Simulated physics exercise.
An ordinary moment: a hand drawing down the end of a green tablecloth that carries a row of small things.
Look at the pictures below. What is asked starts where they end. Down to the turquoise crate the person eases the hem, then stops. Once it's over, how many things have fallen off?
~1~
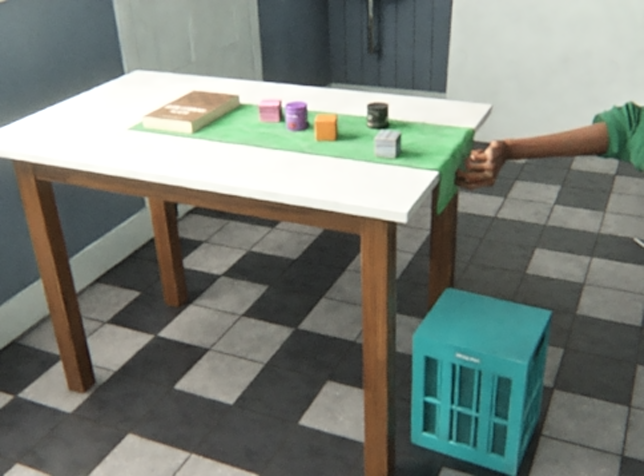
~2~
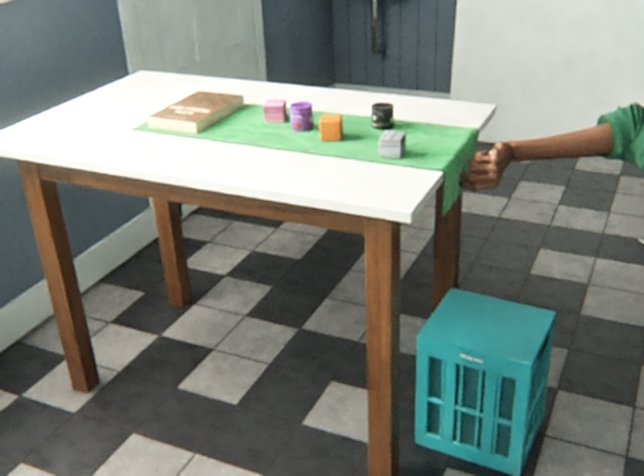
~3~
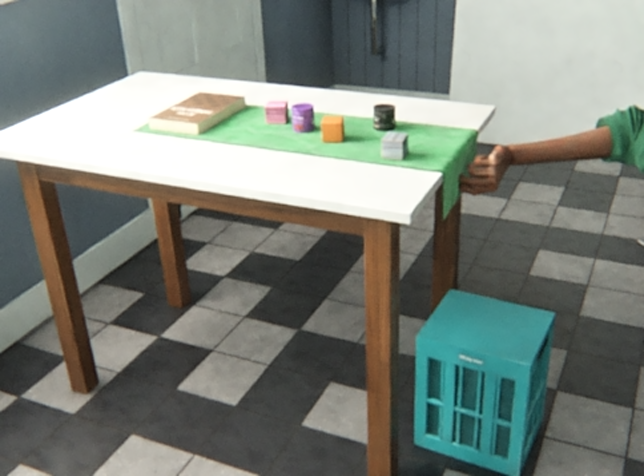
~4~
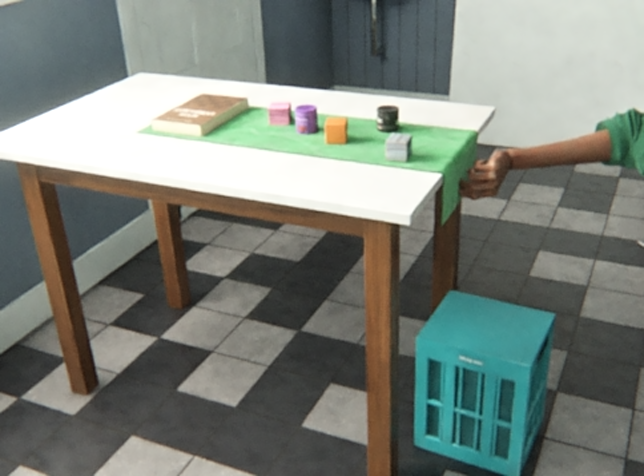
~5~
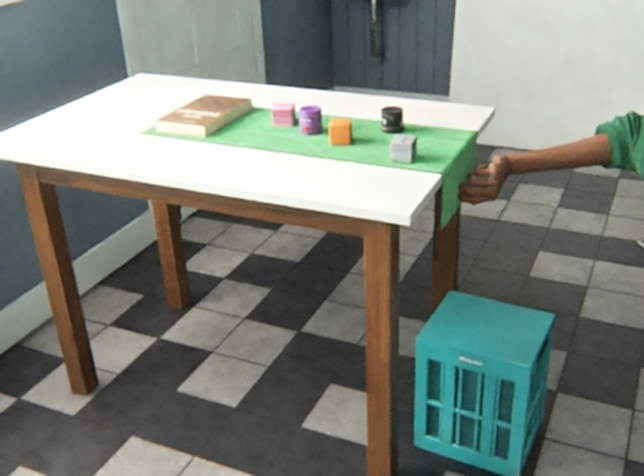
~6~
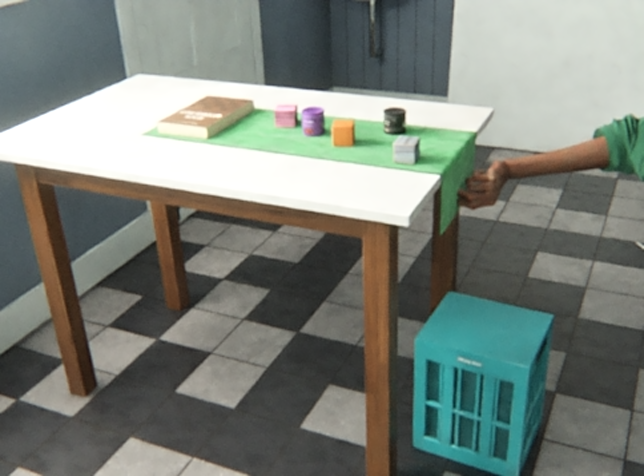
Three things drop off.
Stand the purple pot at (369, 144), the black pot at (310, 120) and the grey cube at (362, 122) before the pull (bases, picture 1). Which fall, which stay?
Looking at each one, the purple pot drops away, the black pot remains in position and the grey cube drops away.
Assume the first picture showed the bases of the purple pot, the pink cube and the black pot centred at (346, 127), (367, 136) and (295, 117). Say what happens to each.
Purple pot: Gone off. Pink cube: Gone off. Black pot: Still up.
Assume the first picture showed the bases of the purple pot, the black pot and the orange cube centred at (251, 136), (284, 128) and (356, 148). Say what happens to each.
Note: Purple pot kept on top; black pot kept on top; orange cube lost.
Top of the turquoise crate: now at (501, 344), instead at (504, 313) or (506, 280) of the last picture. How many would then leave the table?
2 and 1.
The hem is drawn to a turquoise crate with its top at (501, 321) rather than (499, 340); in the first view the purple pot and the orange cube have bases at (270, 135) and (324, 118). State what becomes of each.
Purple pot stays, orange cube stays.
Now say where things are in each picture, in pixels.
The first frame shows hem (437, 216); grey cube (388, 135); black pot (378, 105); orange cube (326, 118); purple pot (296, 104); pink cube (270, 102); top of the crate (499, 340).
The second frame shows hem (442, 216); grey cube (393, 135).
The third frame shows hem (443, 220); black pot (384, 107).
The fourth frame shows hem (442, 225); orange cube (336, 121); top of the crate (502, 343).
The fifth frame shows hem (440, 230); purple pot (310, 108).
The sixth frame shows hem (440, 235); grey cube (407, 140); black pot (395, 110); orange cube (343, 123); purple pot (313, 110); pink cube (286, 107).
A little later, hem near (458, 250); grey cube gone.
Next, hem near (458, 296); grey cube and black pot gone.
Later still, hem on the crate; grey cube, black pot and orange cube gone.
When it is over, hem on the crate; grey cube, black pot and orange cube gone. The answer is three.
